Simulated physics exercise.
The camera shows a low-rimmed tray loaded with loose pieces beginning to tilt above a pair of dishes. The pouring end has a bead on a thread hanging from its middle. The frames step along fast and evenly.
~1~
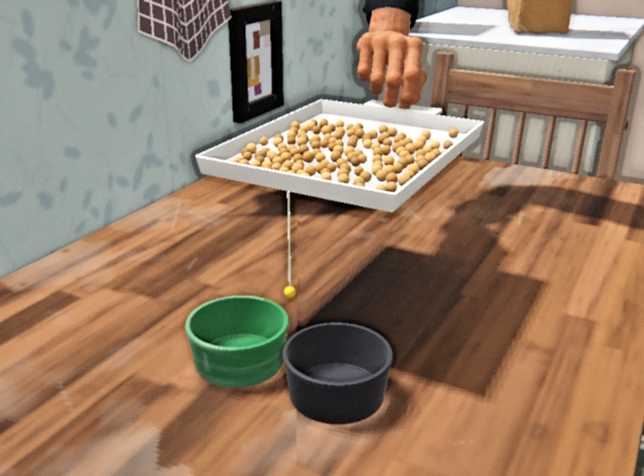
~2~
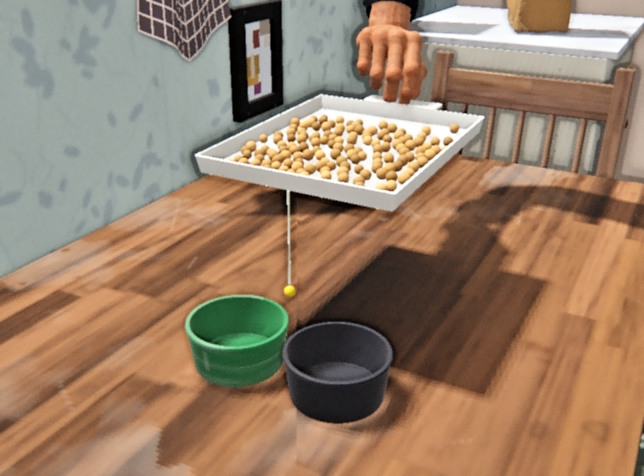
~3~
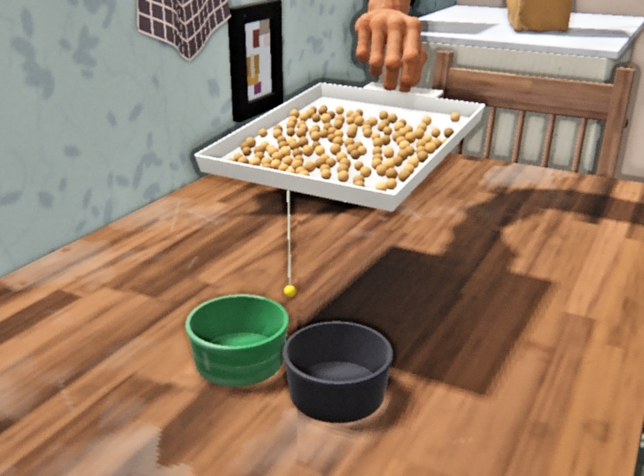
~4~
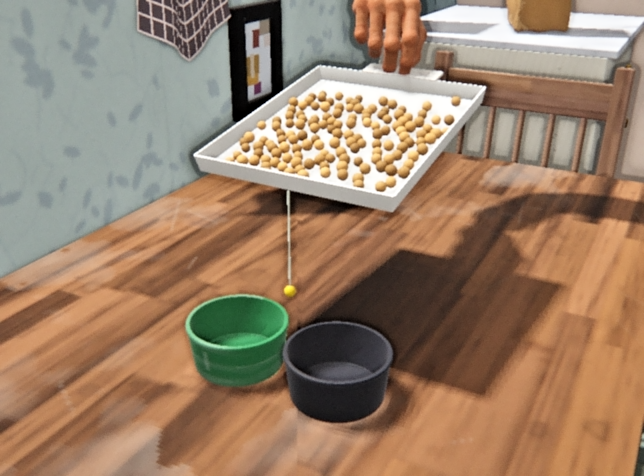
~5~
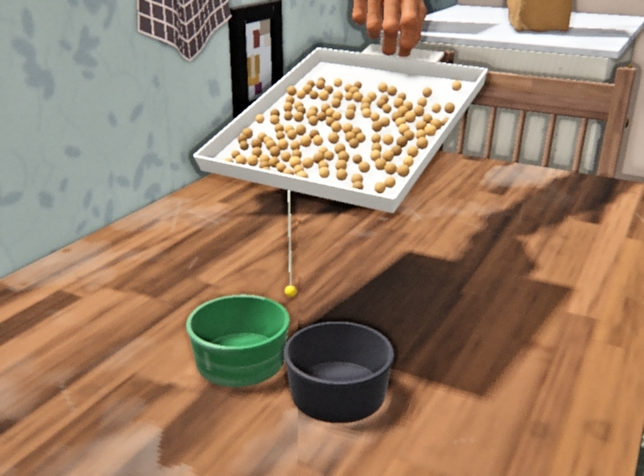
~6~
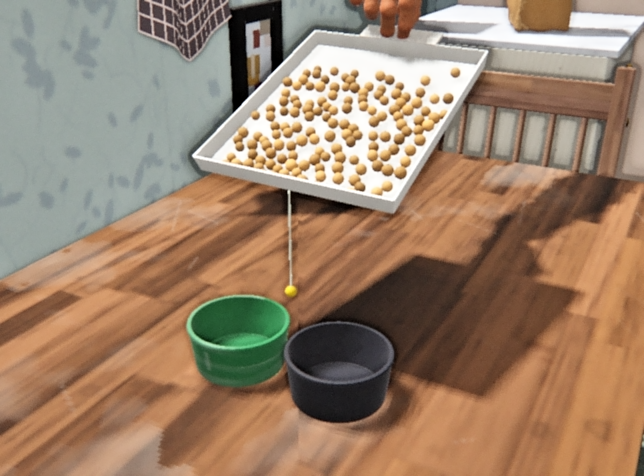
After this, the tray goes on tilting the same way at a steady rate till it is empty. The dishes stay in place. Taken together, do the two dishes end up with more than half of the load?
Yes.
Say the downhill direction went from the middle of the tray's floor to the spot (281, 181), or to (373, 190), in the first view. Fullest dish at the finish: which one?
Case one goes to the left-side dish, case two to the right-side dish.
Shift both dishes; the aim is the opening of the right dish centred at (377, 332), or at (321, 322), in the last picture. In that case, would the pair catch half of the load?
Well, a minority share the first time and a minority share the next.
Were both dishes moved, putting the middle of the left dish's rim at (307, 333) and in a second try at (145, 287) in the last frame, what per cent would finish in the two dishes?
Roughly 50 per cent, and 20 per cent.
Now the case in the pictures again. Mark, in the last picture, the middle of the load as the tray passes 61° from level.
Roughly at (306, 151).
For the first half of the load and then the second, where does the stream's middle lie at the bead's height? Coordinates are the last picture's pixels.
Around (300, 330) and then (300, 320).
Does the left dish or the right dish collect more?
The one that comes out ahead is the rightward one.
Shortly afterwards, tray tipped steeply; all but a few on the tray; only a few in the air.
Next, tray tipped right over; near a third on the tray; near a quarter in the right dish; a little in the left dish; a little outside both; near a quarter in the air.
Some moments later, tray tipped past a quarter turn; near half in the right dish; near a quarter in the left dish; near a quarter outside both; only a few in the air.
In the end, tray tipped past a quarter turn; near half in the right dish; near a quarter in the left dish; near a quarter outside both.
